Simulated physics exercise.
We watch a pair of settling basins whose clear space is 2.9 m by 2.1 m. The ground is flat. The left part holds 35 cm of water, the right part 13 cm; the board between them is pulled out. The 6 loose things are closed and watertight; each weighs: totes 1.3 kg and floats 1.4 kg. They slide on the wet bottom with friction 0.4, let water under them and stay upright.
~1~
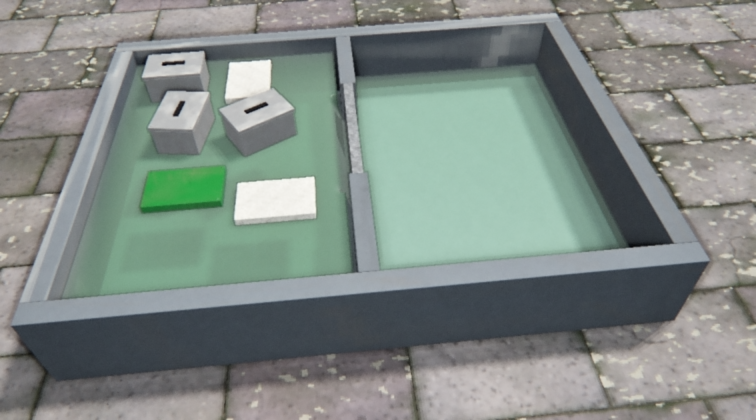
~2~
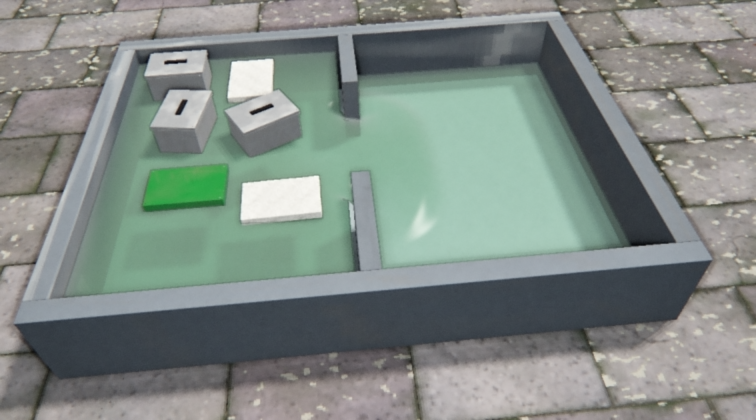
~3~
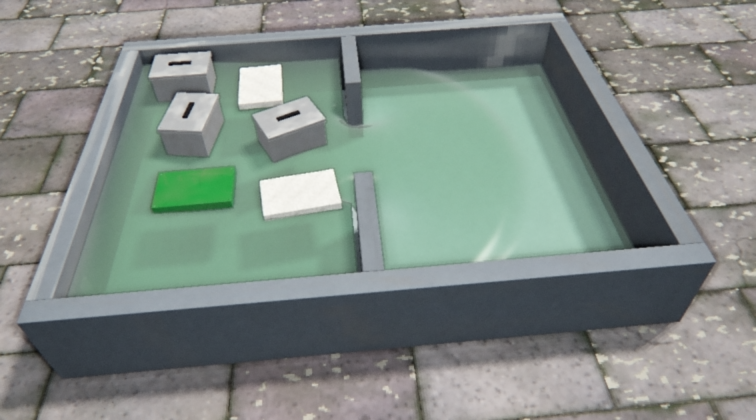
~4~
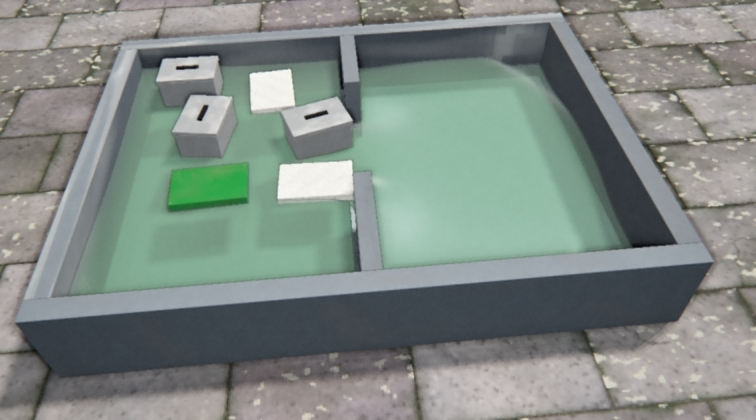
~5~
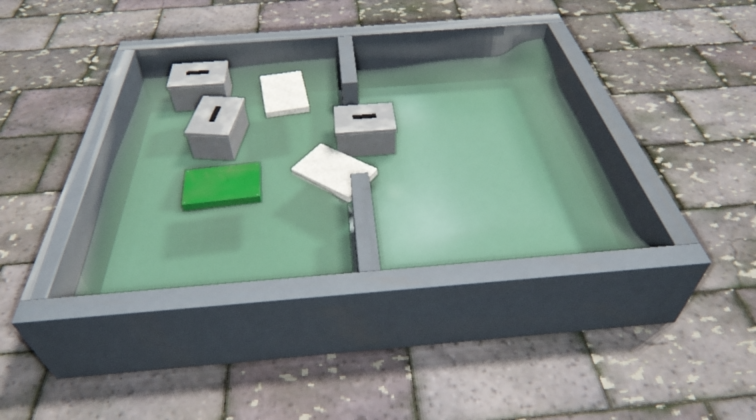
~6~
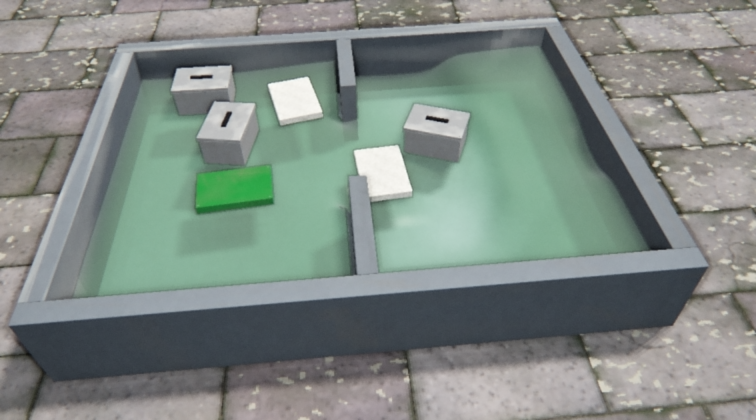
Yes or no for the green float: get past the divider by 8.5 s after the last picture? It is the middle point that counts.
Green float passes.
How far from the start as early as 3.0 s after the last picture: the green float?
Roughly 40 cm by then.
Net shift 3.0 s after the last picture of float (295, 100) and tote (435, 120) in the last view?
In that order: 40 cm, 100 cm.
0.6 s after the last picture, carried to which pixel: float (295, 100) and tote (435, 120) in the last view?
Around (320, 117) and (507, 88).
Then, 0.6 s after the last picture the green float is near (255, 180), 0.4 m from its start, afloat; 2 of 6 are over the mark; 6 afloat.
Then, 3.0 s after the last picture the green float is near (249, 216), 0.4 m from its start, afloat; 2 of 6 are over the mark; 6 afloat.
Then, 5.5 s after the last picture the green float is near (407, 147), 1.3 m from its start, afloat; 3 of 6 are over the mark; 6 afloat.
Then, 8.5 s after the last picture the green float is near (496, 145), 1.8 m from its start, afloat; 3 of 6 are over the mark; 6 afloat.
